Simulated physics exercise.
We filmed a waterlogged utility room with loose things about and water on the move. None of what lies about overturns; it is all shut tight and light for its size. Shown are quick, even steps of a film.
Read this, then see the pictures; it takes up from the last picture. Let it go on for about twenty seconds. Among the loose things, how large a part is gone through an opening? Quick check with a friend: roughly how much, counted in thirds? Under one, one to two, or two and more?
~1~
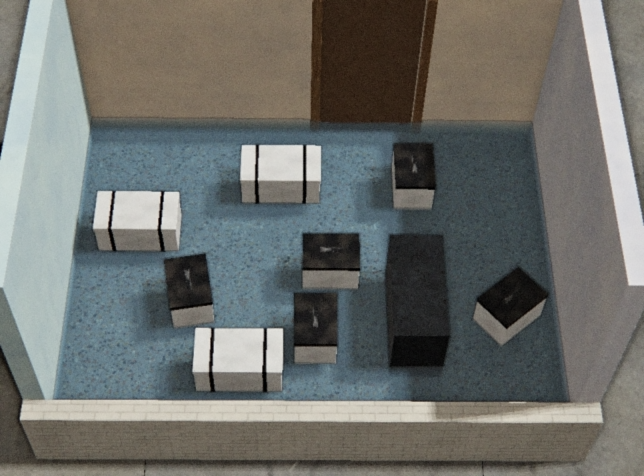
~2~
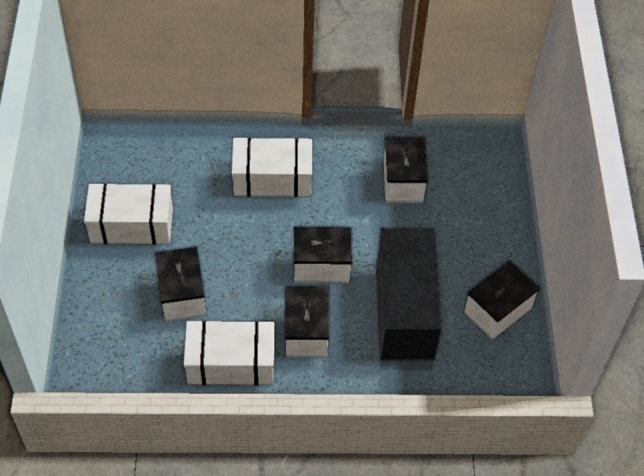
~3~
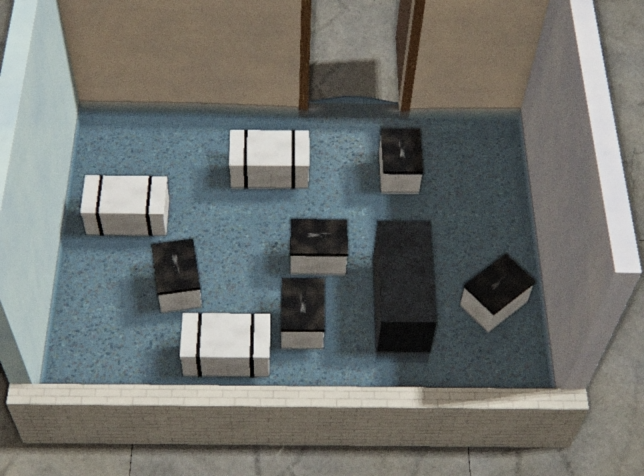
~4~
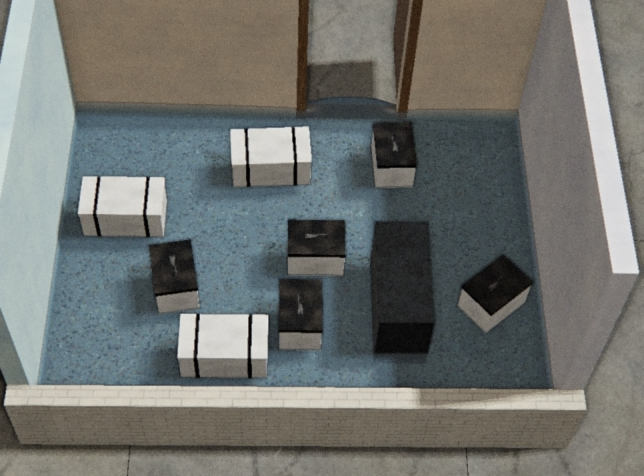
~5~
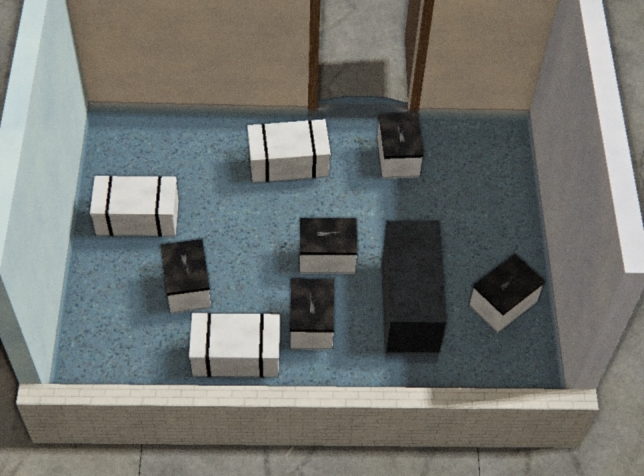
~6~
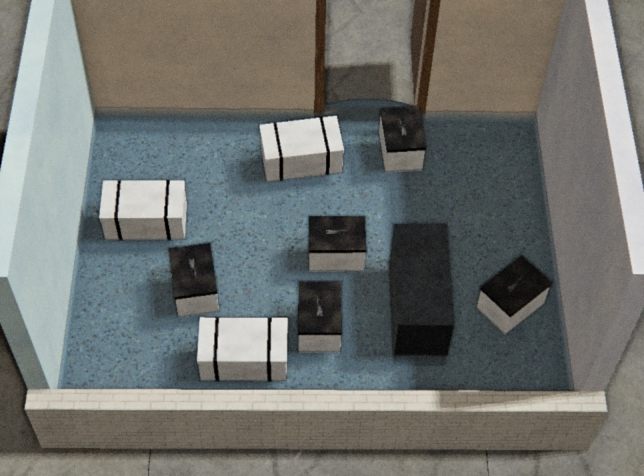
One to two thirds.
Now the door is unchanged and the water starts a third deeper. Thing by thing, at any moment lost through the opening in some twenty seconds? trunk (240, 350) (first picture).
Outcome: Remains in the room.
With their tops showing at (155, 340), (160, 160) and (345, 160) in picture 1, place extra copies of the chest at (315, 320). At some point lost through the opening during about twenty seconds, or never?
First one does not escape, second one makes it out, third one makes it out.
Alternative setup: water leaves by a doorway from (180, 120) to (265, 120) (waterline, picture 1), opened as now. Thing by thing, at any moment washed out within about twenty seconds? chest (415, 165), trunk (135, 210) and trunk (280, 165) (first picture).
My answer, each in turn: Lost, lost, lost.
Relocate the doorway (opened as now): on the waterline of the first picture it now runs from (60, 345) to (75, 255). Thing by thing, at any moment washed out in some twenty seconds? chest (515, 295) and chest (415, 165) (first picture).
Remains, then remains.
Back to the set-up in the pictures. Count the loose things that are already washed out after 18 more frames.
2.
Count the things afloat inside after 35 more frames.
Number: 5.
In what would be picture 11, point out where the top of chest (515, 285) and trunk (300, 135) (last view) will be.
I'd say about (512, 257) for the first and about (346, 93) for the second.
A moment on, 1 of 8 are out; 7 afloat.
Next, 2 of 8 are out; 6 afloat.
Later, 3 of 8 are out; 5 afloat.
In the end, 3 of 8 are out; 5 afloat.
